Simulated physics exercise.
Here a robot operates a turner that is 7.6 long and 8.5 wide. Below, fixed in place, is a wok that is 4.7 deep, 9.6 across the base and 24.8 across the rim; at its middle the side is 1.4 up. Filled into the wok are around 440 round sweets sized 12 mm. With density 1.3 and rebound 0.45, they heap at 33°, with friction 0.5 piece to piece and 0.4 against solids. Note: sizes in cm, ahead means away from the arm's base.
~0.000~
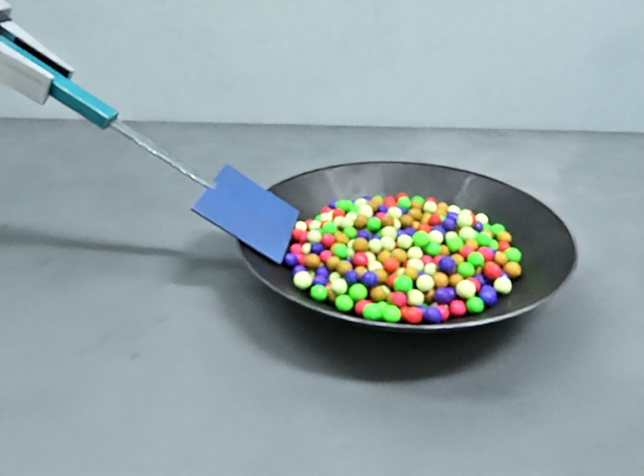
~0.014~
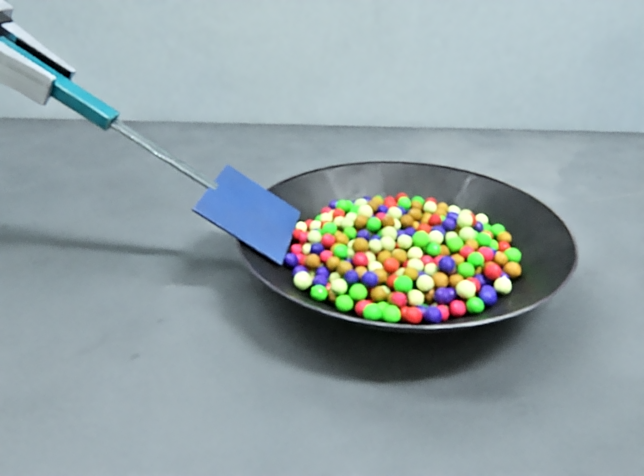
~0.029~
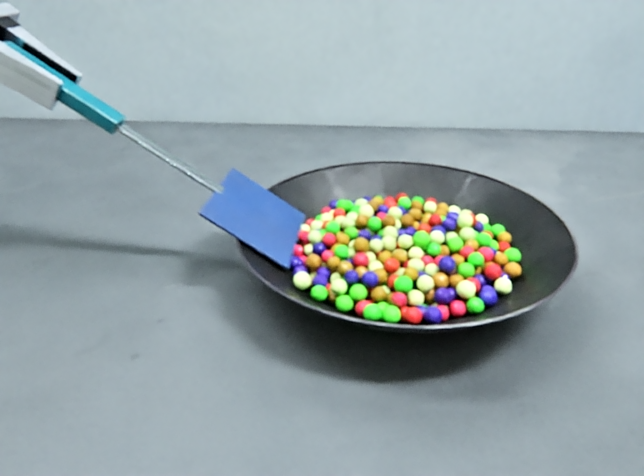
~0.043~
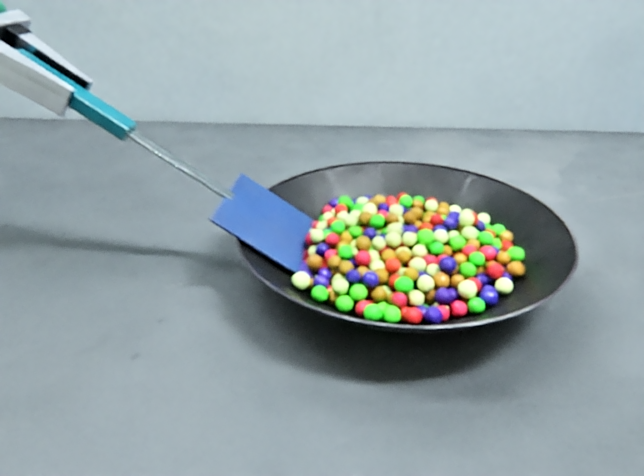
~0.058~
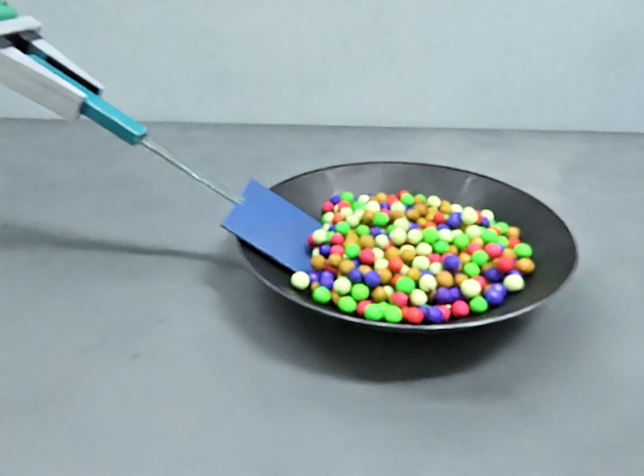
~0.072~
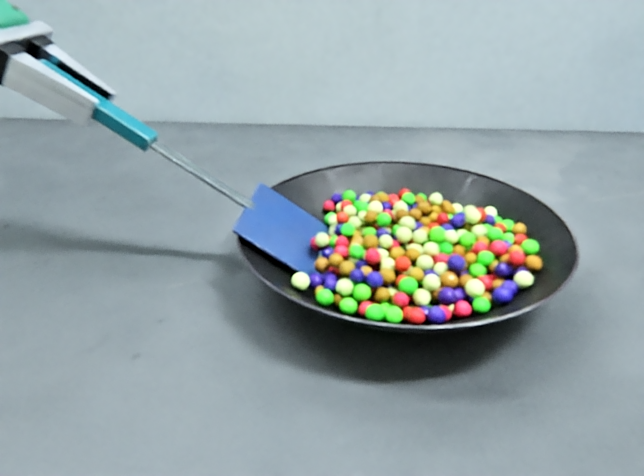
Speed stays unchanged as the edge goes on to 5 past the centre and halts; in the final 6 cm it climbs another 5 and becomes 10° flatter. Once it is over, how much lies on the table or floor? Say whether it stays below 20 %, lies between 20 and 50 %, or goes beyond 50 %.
It stays below 20 %.
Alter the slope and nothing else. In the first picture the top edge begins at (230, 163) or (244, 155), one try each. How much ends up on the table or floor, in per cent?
I'd say near 5 per cent for the first and near 5 per cent for the second.
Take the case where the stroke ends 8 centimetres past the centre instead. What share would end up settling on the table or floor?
I'd expect close to 20 per cent then.
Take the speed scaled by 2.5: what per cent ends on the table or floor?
Roughly 30 per cent.
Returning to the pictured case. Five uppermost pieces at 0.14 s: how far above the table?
Around 5 cm above the table.
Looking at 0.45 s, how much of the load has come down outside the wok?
Some 5 per cent of the load.
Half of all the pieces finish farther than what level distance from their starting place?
The figure is about 5 cm.
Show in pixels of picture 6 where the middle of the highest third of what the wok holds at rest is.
Around (506, 235).
After 0.14 s, sloping 35°, highest piece 6 above the table; 440 in the wok.
After 0.22 s, sloping 30°, highest piece 7 above the table; 435 in the wok, 5 on the blade or in flight.
After 0.45 s, sloping 25°, highest piece 6 above the table; 417 in the wok, 19 on the table or floor, 4 on the blade or in flight.
After 1.50 s, sloping 25°, highest piece 6 above the table; 414 in the wok, 26 on the table or floor.
At rest, 414 in the wok, 26 on the table or floor. That is 6 % on the table or floor.
